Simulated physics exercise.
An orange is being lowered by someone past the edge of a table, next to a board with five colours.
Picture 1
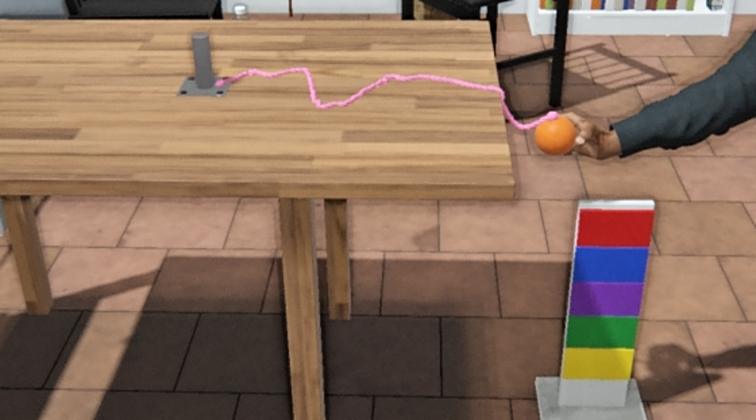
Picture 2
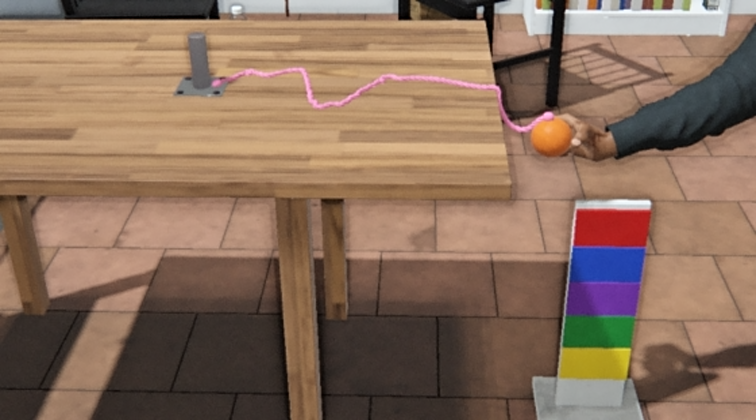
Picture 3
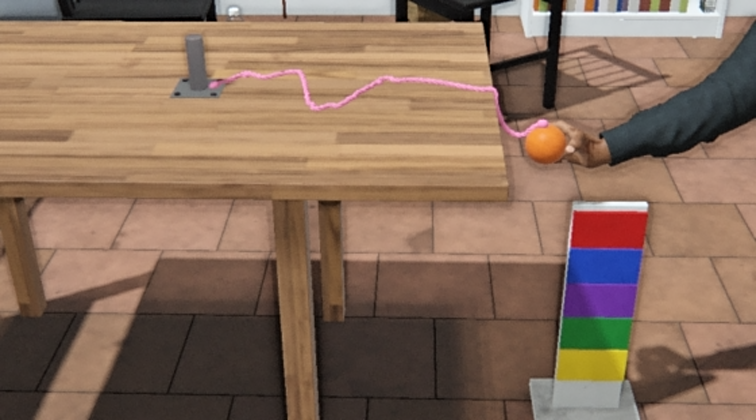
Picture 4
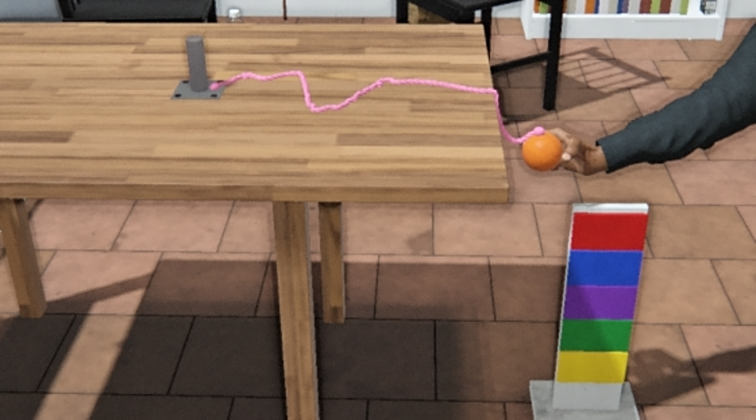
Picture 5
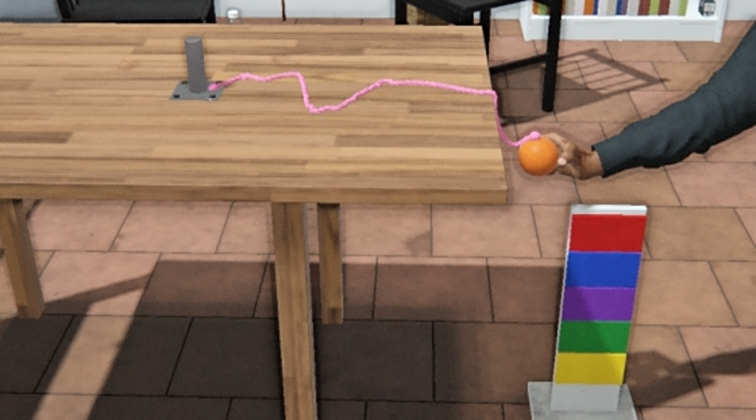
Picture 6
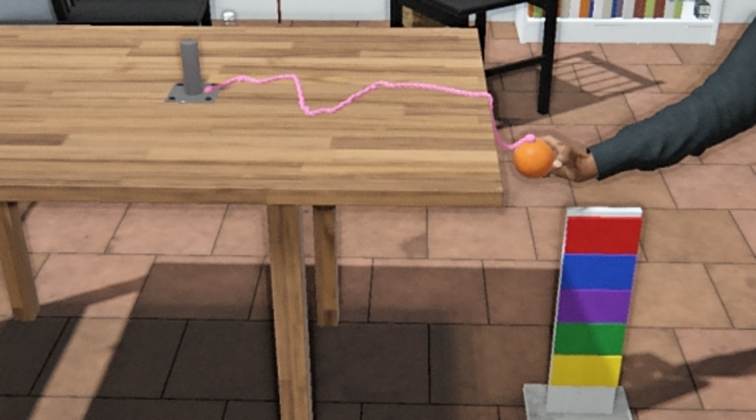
Beside a wooden table, a hand held an orange ball tied to a pink cord running from a small metal post on the tabletop, and slowly lowered it slightly, near a colour-striped stand.
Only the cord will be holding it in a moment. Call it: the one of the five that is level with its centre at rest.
My call is green.
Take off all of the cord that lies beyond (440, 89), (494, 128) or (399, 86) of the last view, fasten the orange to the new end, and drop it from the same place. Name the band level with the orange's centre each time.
The bands would be red, purple and higher than all five, in that order.
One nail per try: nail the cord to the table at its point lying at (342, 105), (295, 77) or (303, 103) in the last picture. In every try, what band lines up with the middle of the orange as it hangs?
Each in turn comes out as red, purple, blue.
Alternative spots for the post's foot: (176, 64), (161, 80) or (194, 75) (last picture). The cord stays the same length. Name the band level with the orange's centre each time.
The first case gives purple, the second purple and the third green.
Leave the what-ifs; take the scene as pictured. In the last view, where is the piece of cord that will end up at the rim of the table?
The piece you want is at about (351, 100).
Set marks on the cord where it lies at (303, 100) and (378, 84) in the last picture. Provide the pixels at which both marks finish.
Around (395, 95), then around (484, 152).
Soon after, orange near (515, 344); level with green.
After that, orange near (440, 311); level with green.
And then, orange near (497, 331); level with green.
In the end, orange near (470, 330); level with green. Its middle rests at the green band.
